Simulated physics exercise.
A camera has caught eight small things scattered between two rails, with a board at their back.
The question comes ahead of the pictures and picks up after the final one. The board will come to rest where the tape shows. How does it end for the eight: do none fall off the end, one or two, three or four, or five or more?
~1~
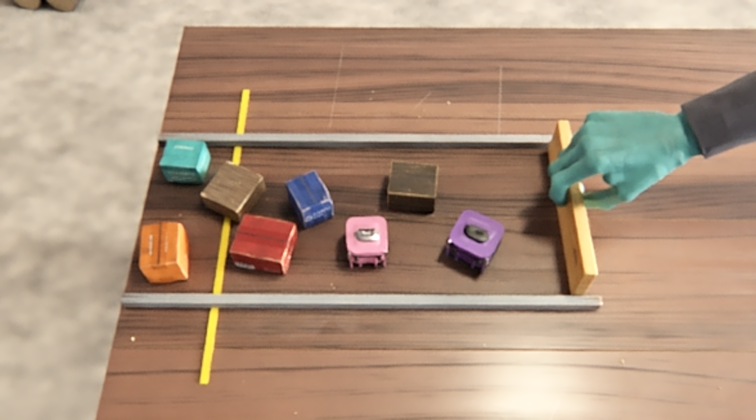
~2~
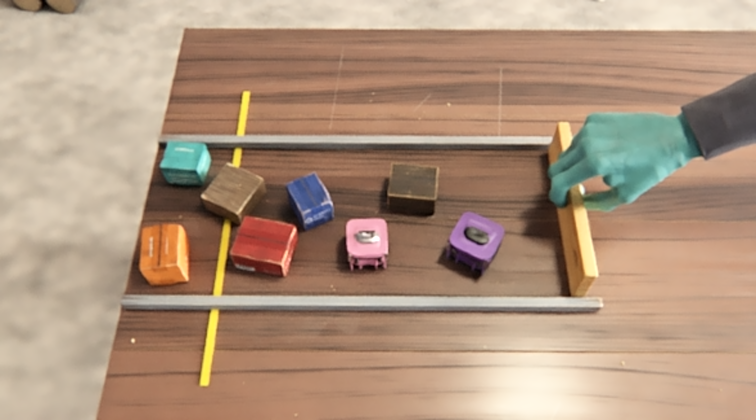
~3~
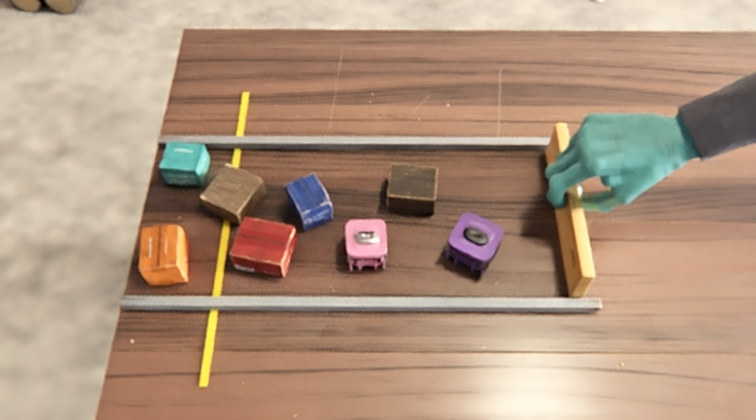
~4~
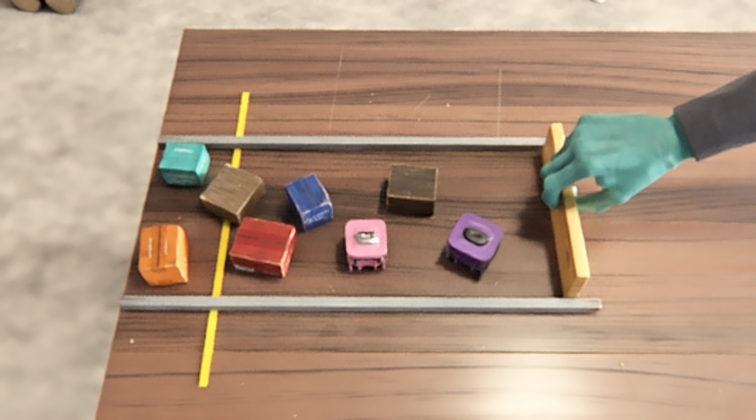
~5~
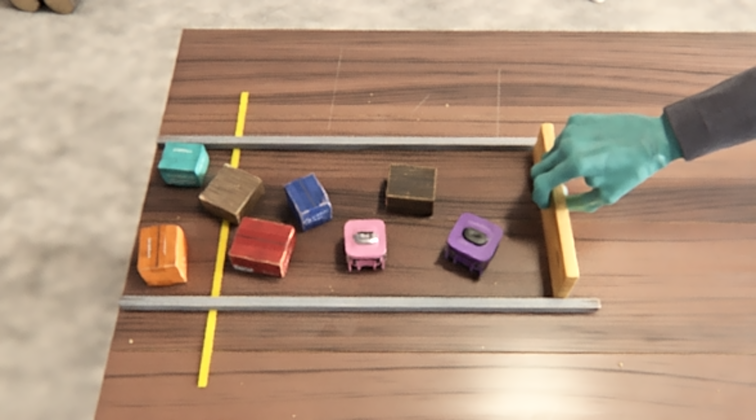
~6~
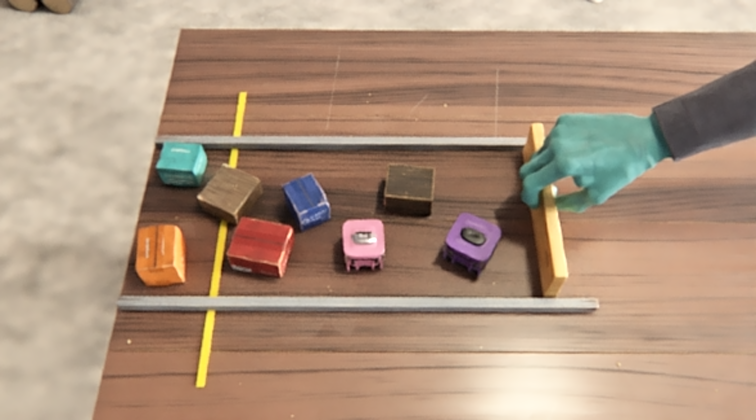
It ends with three or four off the end.
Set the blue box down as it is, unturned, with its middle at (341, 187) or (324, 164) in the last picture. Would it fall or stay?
Blue box: Holds firm; holds firm.
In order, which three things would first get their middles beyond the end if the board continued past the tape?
Sequence: Orange box; turquoise box; red box.
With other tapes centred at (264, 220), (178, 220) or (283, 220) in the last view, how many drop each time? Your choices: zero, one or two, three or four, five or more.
Falls: 1 or 2; five or more; 1 or 2.
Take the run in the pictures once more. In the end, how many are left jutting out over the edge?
0.
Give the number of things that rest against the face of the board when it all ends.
Number: 2.
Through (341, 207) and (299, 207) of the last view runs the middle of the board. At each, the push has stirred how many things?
At the first spot the count is 5, and at the second it is 8.
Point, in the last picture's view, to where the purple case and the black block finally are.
The purple case finishes at (194, 252); the black block finishes at (202, 191).
A little later, none off yet; orange box at rest near (161, 255); turquoise box at rest near (183, 164); brown block at rest near (231, 195).
Next, none off yet; orange box tilted a little near (111, 254); turquoise box shifted about its own width near (154, 158); brown block shifted about its own width near (177, 189).
When it is over, the number that fall off is three or four; down, red box, brown block, turquoise box and orange box.
